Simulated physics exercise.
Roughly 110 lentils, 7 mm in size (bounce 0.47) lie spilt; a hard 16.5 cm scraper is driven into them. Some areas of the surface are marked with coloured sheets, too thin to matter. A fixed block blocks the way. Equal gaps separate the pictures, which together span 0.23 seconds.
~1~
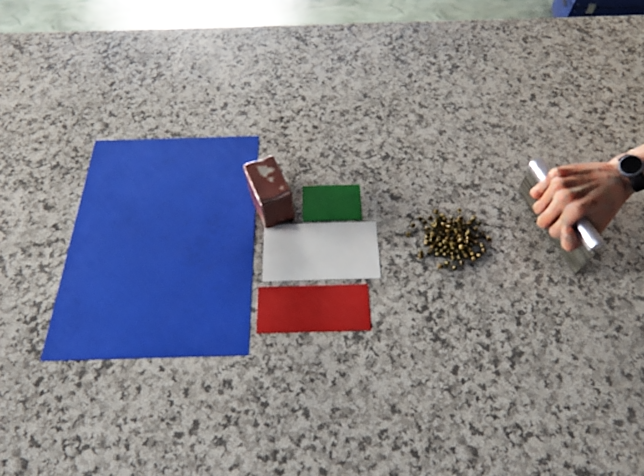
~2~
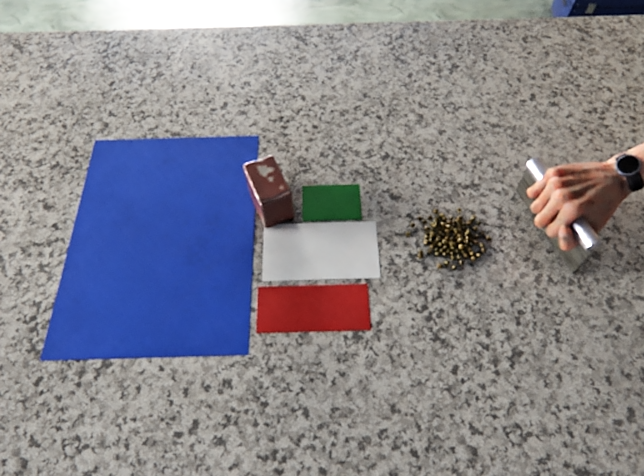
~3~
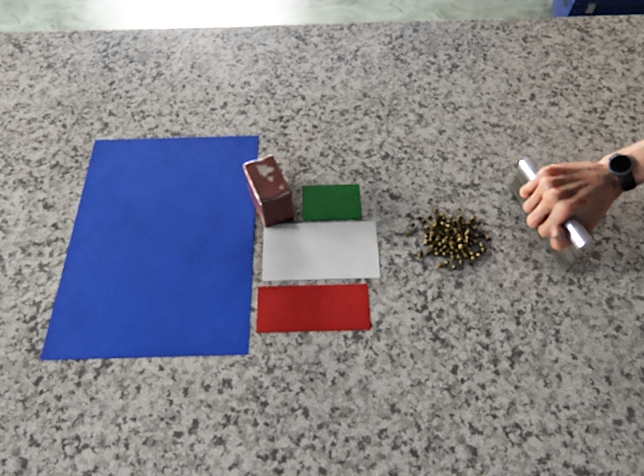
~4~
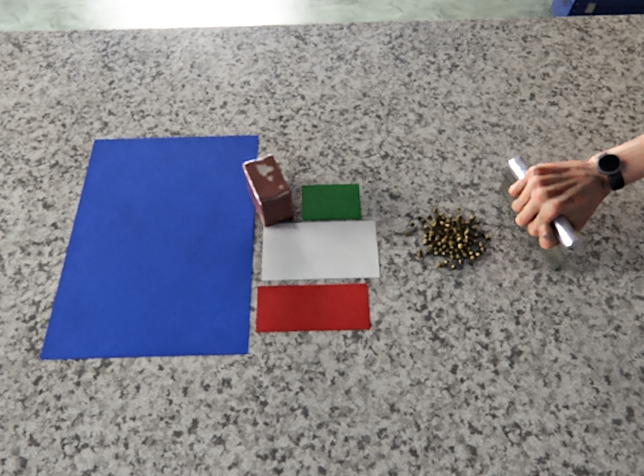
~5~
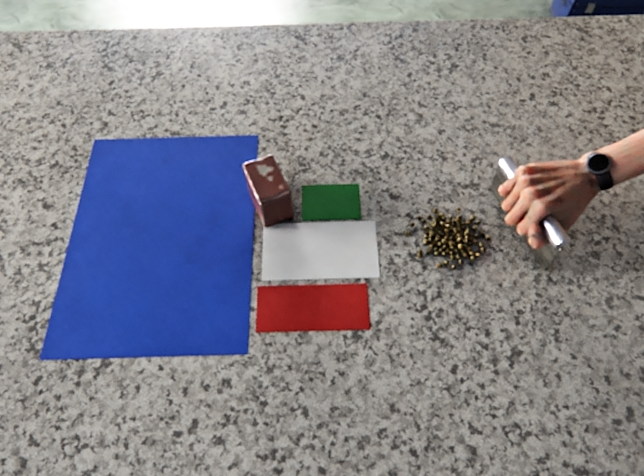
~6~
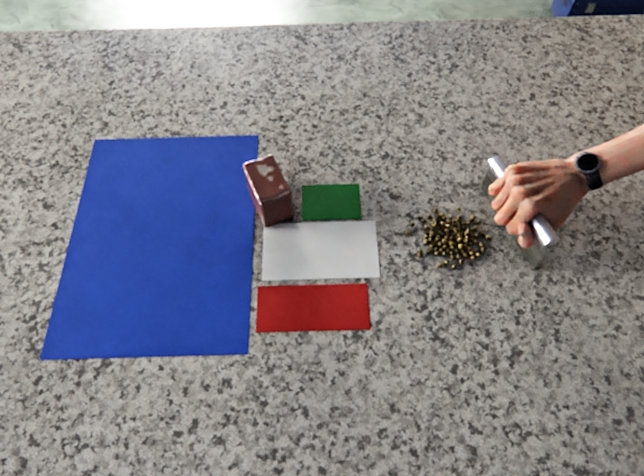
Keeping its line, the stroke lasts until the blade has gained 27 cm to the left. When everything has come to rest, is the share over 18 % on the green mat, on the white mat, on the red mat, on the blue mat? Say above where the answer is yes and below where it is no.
Green mat: Below; white mat: Above; red mat: Below; blue mat: Below.
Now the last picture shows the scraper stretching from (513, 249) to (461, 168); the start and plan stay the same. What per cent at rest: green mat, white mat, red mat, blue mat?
Green mat: 10; white mat: 55; red mat: 0; blue mat: 0.
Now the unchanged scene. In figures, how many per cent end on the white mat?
40 %.
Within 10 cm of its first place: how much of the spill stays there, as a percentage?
Share within range: Approx. 25 %.
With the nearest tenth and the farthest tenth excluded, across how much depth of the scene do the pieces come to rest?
About 10 cm.
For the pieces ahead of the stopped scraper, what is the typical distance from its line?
Some 2 cm.
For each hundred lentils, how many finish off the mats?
About 55 percent.
Then, 0.31 s after the last picture, scraper 16 cm from its start, spill 9 cm wide; off the mats 100 %.
Then, 0.62 s after the last picture, scraper 26 cm from its start, spill 11 cm wide; white mat 25 %, off the mats 70 %.
Then, 0.89 s after the last picture, scraper 27 cm from its start, spill 11 cm wide; white mat 40 %, green mat 5 %, off the mats 55 %.
In the end, red mat 0 %, white mat 40 %, green mat 5 %, blue mat 0 %, off the mats 55 %.
